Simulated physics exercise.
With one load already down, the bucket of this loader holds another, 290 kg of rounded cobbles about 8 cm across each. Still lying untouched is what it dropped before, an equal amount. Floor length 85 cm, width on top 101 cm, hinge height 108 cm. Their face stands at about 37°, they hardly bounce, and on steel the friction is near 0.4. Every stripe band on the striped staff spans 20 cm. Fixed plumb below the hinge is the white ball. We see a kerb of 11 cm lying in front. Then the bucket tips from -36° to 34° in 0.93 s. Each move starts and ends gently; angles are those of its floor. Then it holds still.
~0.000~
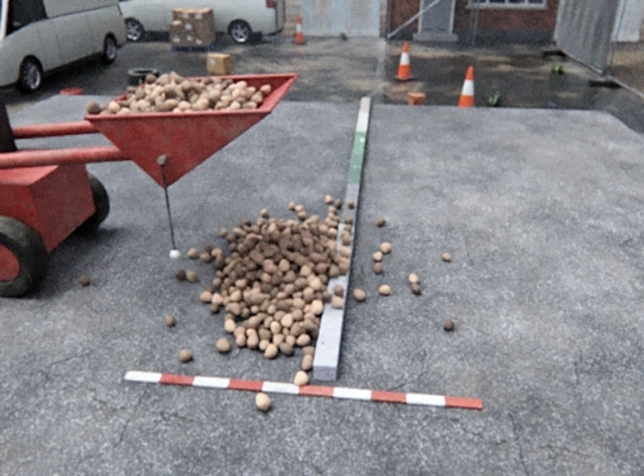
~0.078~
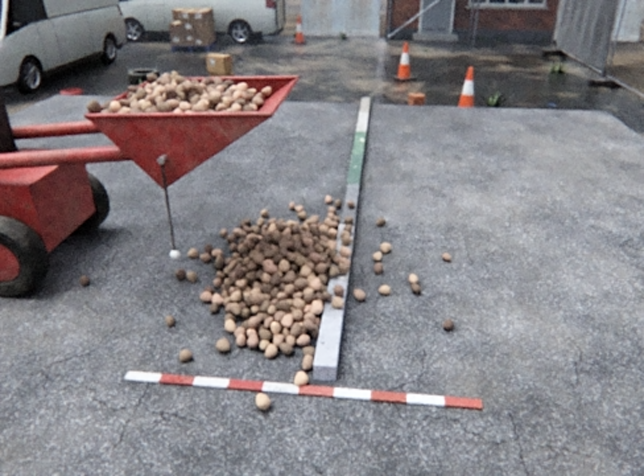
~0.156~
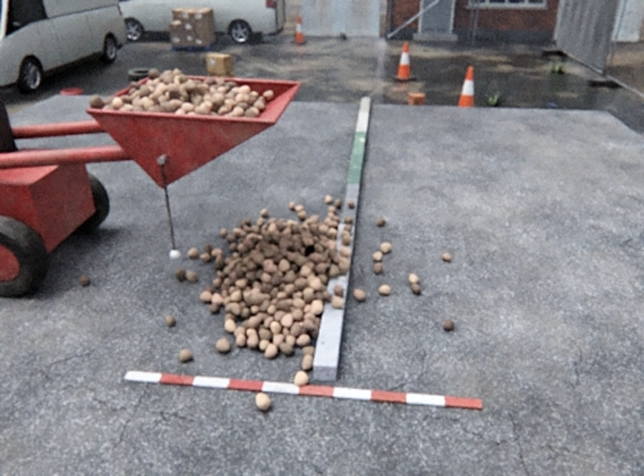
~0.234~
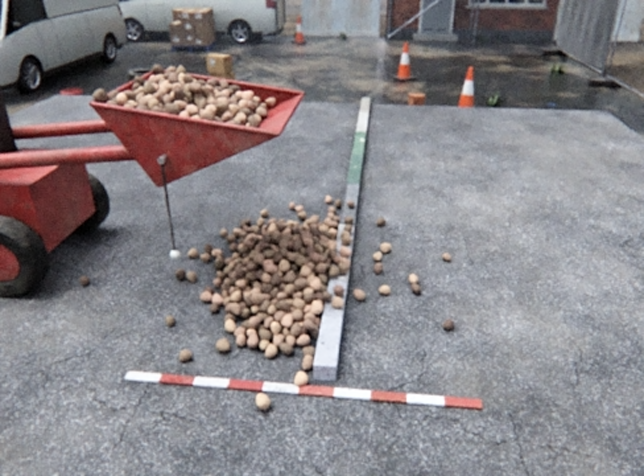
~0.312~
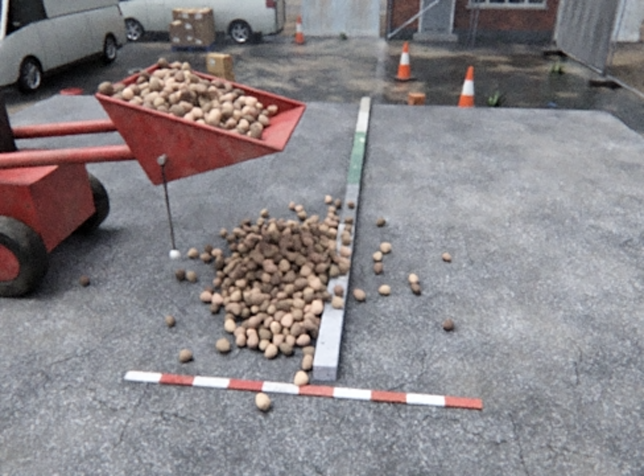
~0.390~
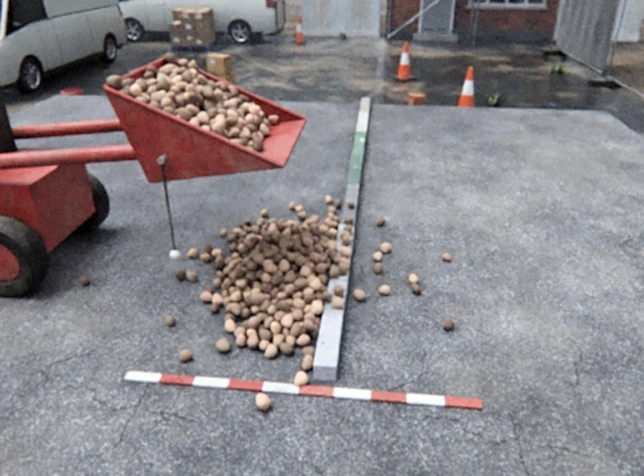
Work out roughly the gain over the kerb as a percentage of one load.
Close to 46 parts in a hundred.
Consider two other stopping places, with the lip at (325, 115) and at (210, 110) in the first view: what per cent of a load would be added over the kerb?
Roughly 90 and 5 percent, in that order.
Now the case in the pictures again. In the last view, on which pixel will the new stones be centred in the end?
They come to rest centred about (338, 259).
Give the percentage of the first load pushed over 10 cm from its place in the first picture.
Close to 5 per cent.
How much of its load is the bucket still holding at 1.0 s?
Reading: Near 80 % of the load.
After 0.7 s the floor is at 23°; in per cent of one load, 100 in the bucket, 98 on this side of the kerb, 2 over the kerb; the foremost stones are at (406, 269).
After 1.0 s the floor is at 34°; in per cent of one load, 78 in the bucket, 120 on this side of the kerb, 2 over the kerb; the foremost stones are at (406, 269).
After 1.4 s the floor is at 34°; in per cent of one load, 25 in the bucket, 160 on this side of the kerb, 14 over the kerb; the foremost stones are at (416, 280).
After 3.8 s the floor is at 34°; in per cent of one load, 0 in the bucket, 152 on this side of the kerb, 48 over the kerb; the foremost stones are at (521, 267). Net gain over the kerb, 46.
